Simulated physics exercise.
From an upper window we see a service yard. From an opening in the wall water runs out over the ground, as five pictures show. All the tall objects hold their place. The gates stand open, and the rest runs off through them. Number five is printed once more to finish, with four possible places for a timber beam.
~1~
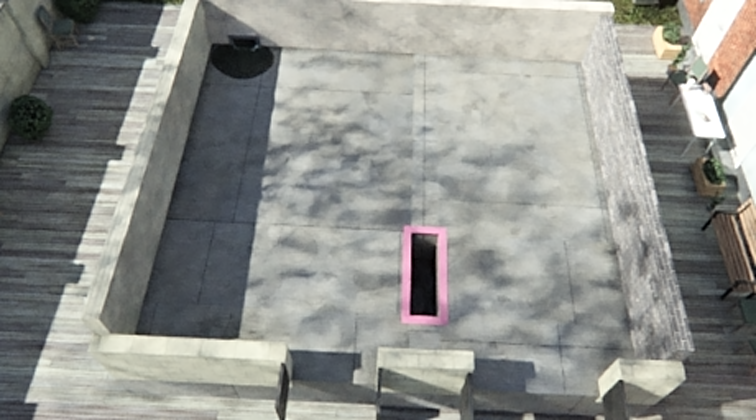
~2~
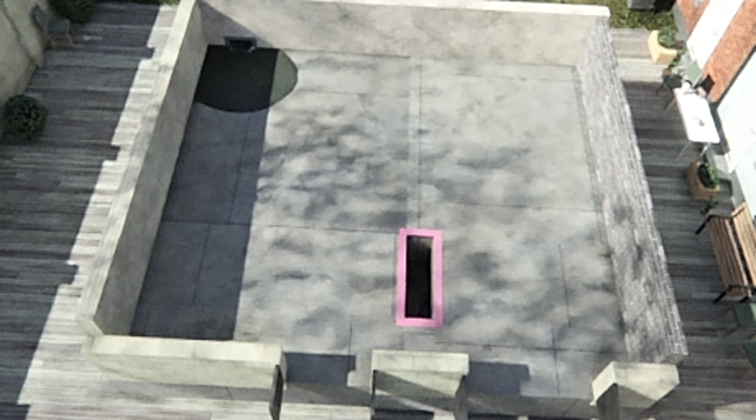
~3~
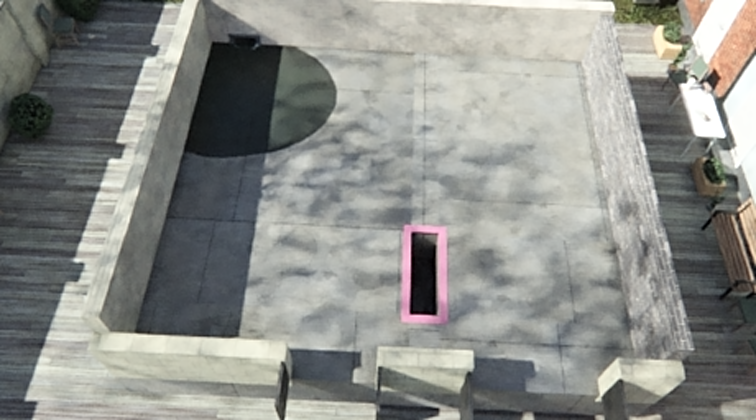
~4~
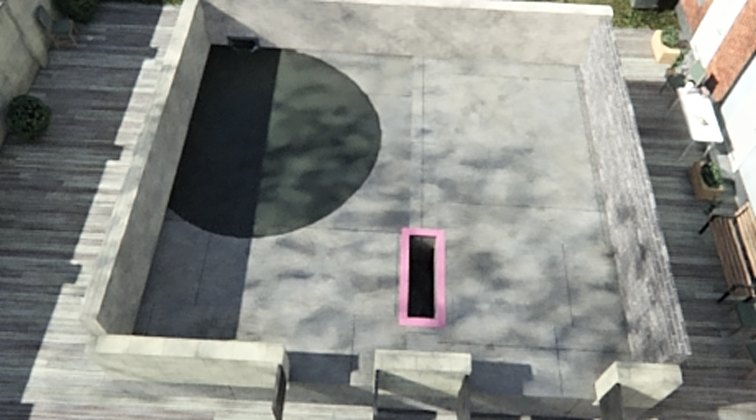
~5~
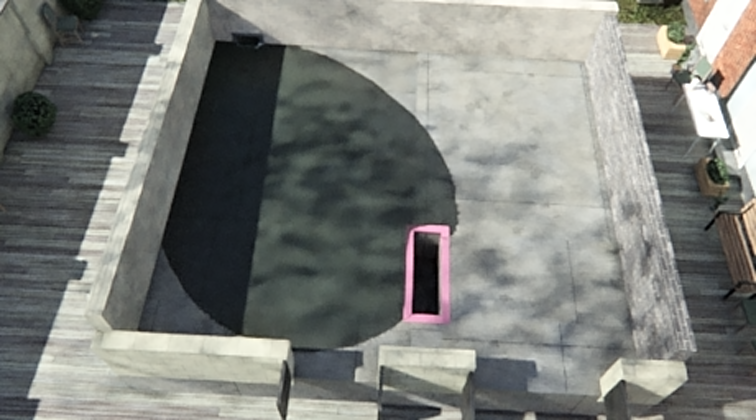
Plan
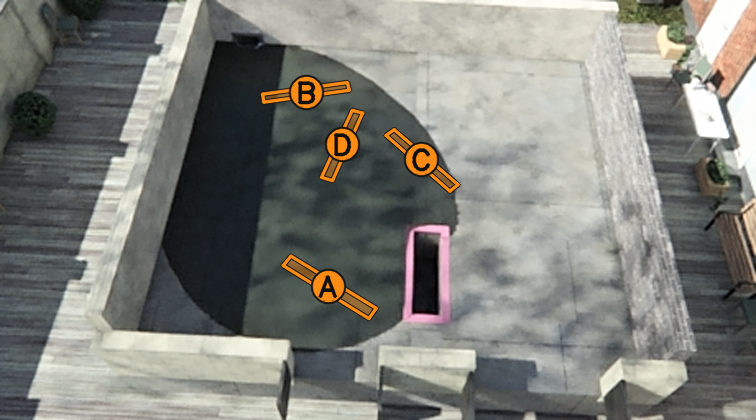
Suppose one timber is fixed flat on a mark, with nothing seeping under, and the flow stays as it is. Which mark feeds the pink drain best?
I would pick place A.
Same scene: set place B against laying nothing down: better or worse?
Worse.
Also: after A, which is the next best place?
Here it is place C.
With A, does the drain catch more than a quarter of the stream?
Yes.
On the marked copy, A from (287, 260) to (372, 313); B from (263, 98) to (348, 86); C from (390, 132) to (454, 187); D from (327, 179) to (357, 111).
Choosing A, about 45 % of the stream runs into the pink drain, about 54 % out by the gates.
Choosing B, about 18 % of the stream runs into the pink drain, about 82 % out by the gates.
Choosing C, about 31 % of the stream runs into the pink drain, about 68 % out by the gates.
Choosing D, about 15 % of the stream runs into the pink drain, about 83 % out by the gates.
